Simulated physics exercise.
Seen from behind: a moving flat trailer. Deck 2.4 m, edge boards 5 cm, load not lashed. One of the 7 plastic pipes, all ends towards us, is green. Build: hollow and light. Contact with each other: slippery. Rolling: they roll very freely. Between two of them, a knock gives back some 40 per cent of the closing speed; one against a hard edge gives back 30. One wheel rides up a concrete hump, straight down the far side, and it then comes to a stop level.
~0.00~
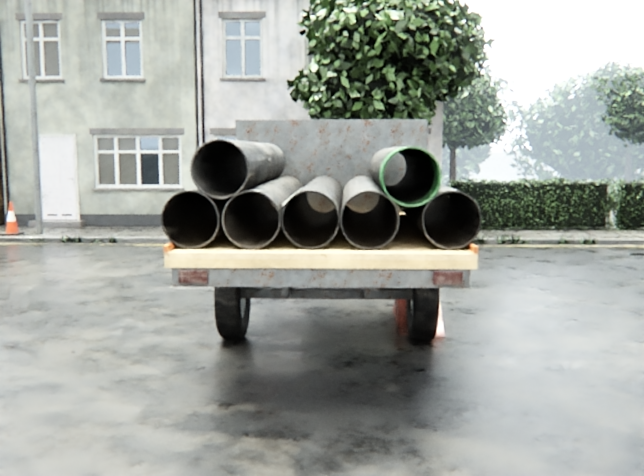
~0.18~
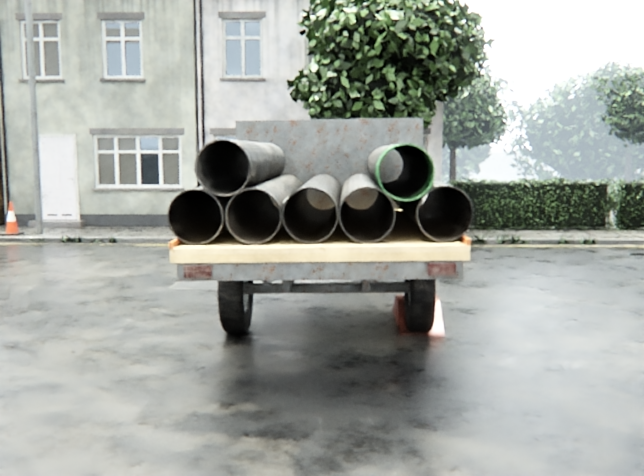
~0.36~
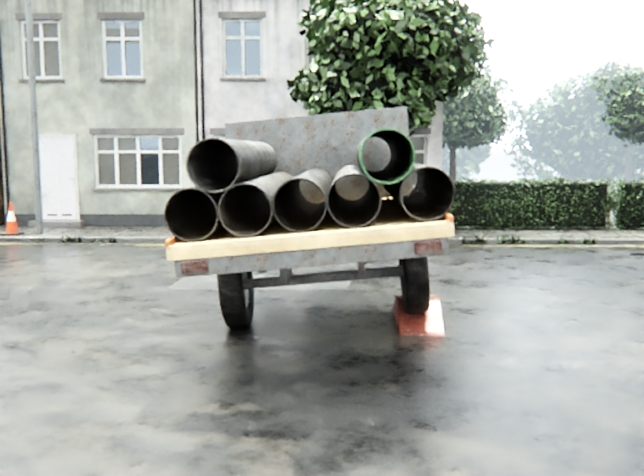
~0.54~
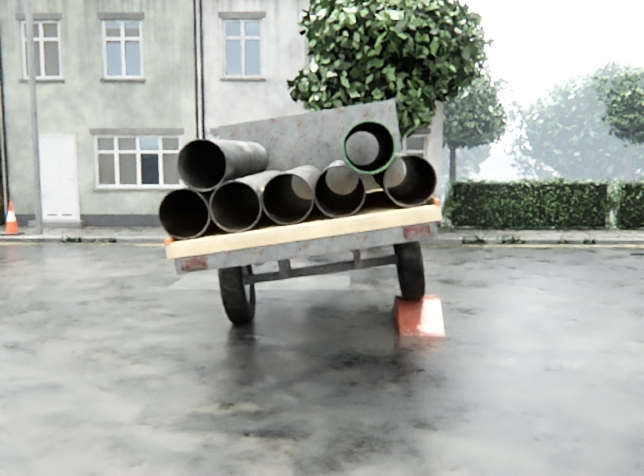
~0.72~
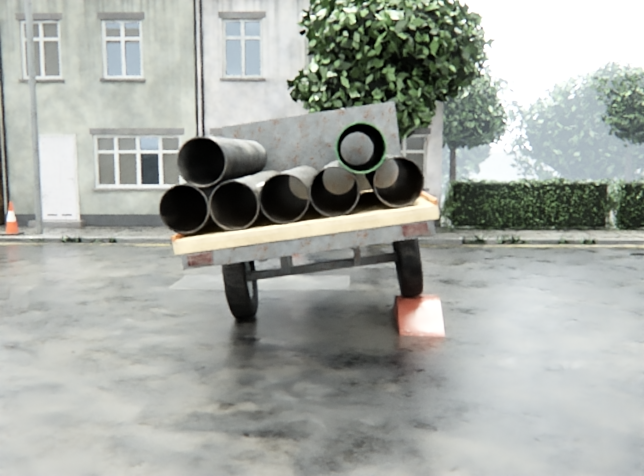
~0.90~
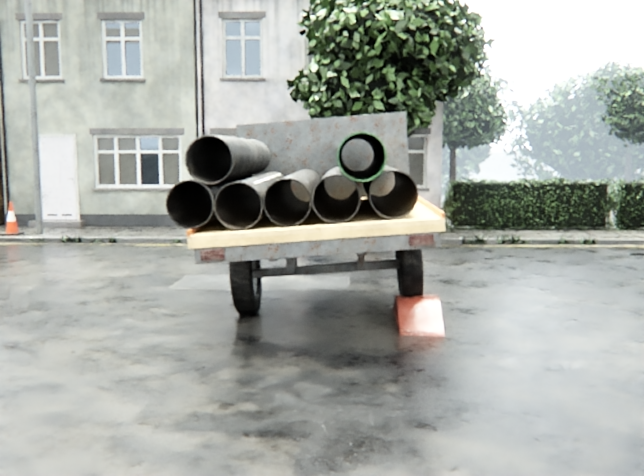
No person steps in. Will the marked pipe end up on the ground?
In the end the green one never comes off.
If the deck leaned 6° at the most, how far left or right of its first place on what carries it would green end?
Leftwards, around 0 cm.
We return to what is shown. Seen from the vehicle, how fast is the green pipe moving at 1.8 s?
Near 0.2 m/s at that time.
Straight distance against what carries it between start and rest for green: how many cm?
The green one comes to 40.
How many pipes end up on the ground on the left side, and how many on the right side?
Left side: 2; right side: 0.
Then, 1.8 s in, green is up on others, 90 cm from the right edge; 1 off so far.
Then, 2.9 s in, green is on the deck, 65 cm from the right edge, rolling right; 2 off so far.
In the end (4.3 s), green is on the deck, 75 cm from the right edge; 2 off so far.
